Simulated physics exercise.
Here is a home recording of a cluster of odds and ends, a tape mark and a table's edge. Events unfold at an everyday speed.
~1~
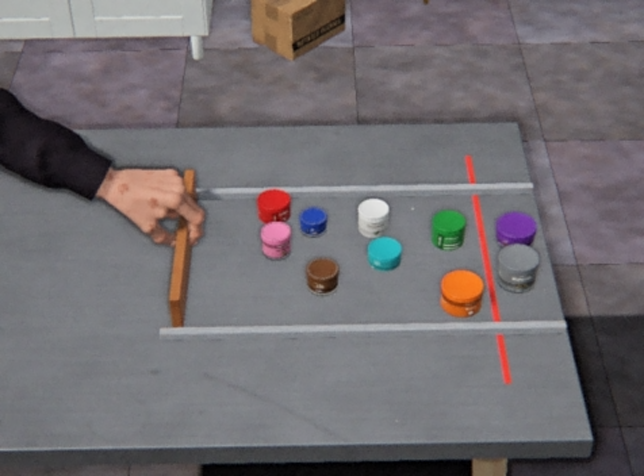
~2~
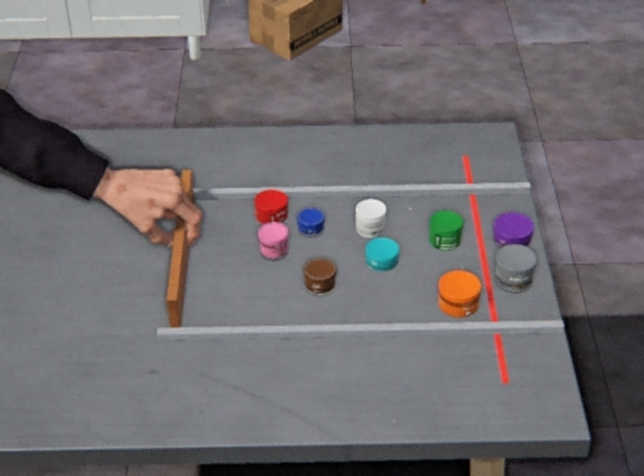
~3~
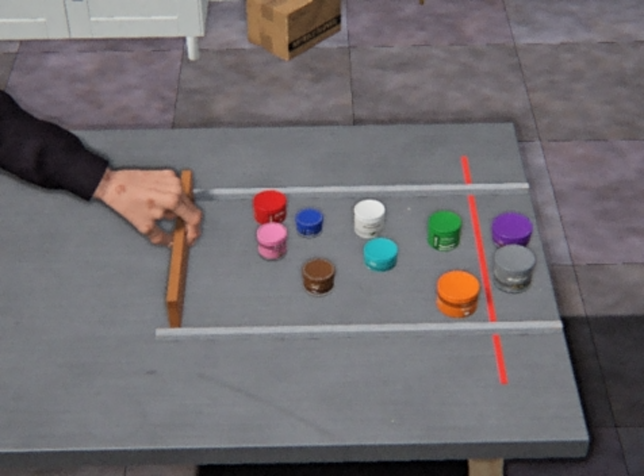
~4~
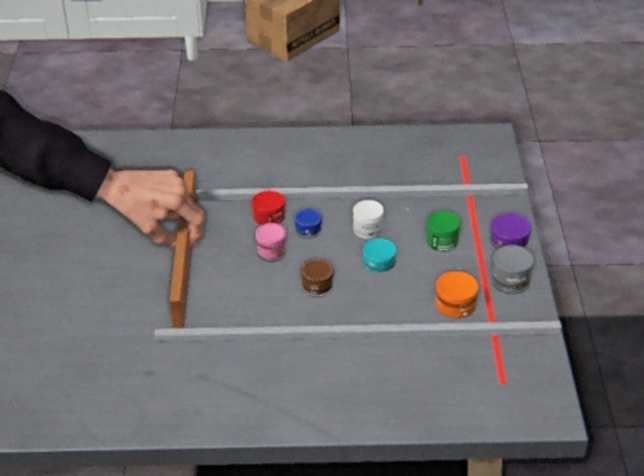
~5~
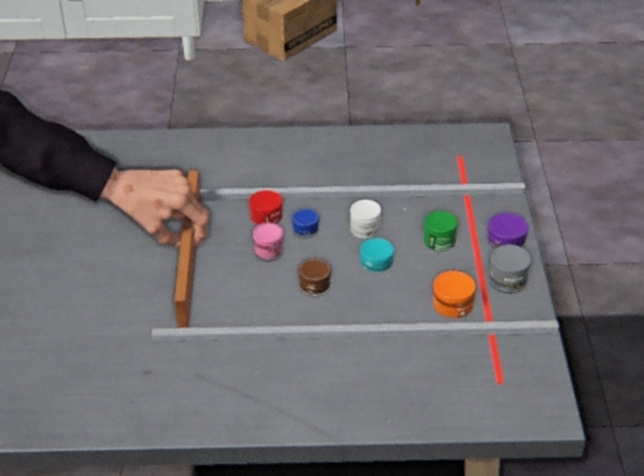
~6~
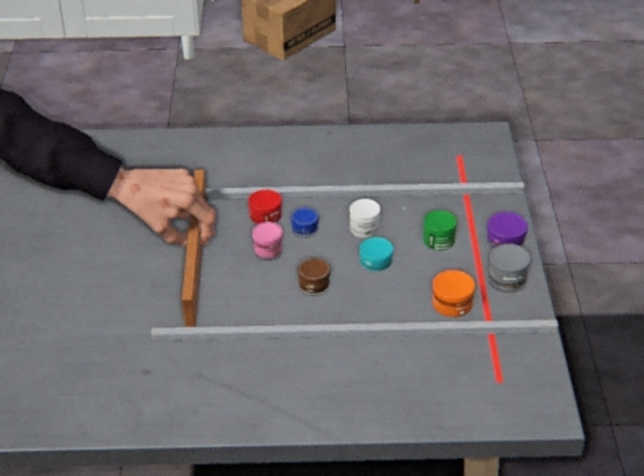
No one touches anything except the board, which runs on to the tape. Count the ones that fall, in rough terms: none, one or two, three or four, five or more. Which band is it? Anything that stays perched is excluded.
The tally of drops is under three, yet not nought.
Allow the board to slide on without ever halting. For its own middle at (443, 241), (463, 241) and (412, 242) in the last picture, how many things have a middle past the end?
The numbers are 0, 1 and 0.
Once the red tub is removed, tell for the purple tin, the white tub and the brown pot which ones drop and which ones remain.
Purple tin down; white tub still up; brown pot still up.
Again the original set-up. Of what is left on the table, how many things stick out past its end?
It comes to 1.
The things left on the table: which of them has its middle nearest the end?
The foremost one is the grey tin.
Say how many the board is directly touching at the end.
The count in contact is 5.
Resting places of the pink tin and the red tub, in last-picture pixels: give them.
Final pixels, roughly: (490, 234) for the first, (484, 197) for the other.
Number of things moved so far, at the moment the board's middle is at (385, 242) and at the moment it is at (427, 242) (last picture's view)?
Well, it's 6 at the first one and 8 at the second.
Soon after, none off yet; purple tin at rest near (507, 231); grey tin at rest near (509, 268); orange tub at rest near (453, 294).
After that, none off yet; purple tin at rest near (507, 231); grey tin at rest near (509, 268); orange tub displaced a little near (464, 298).
In the end, the number that fall off is one or two; gone, purple tin.
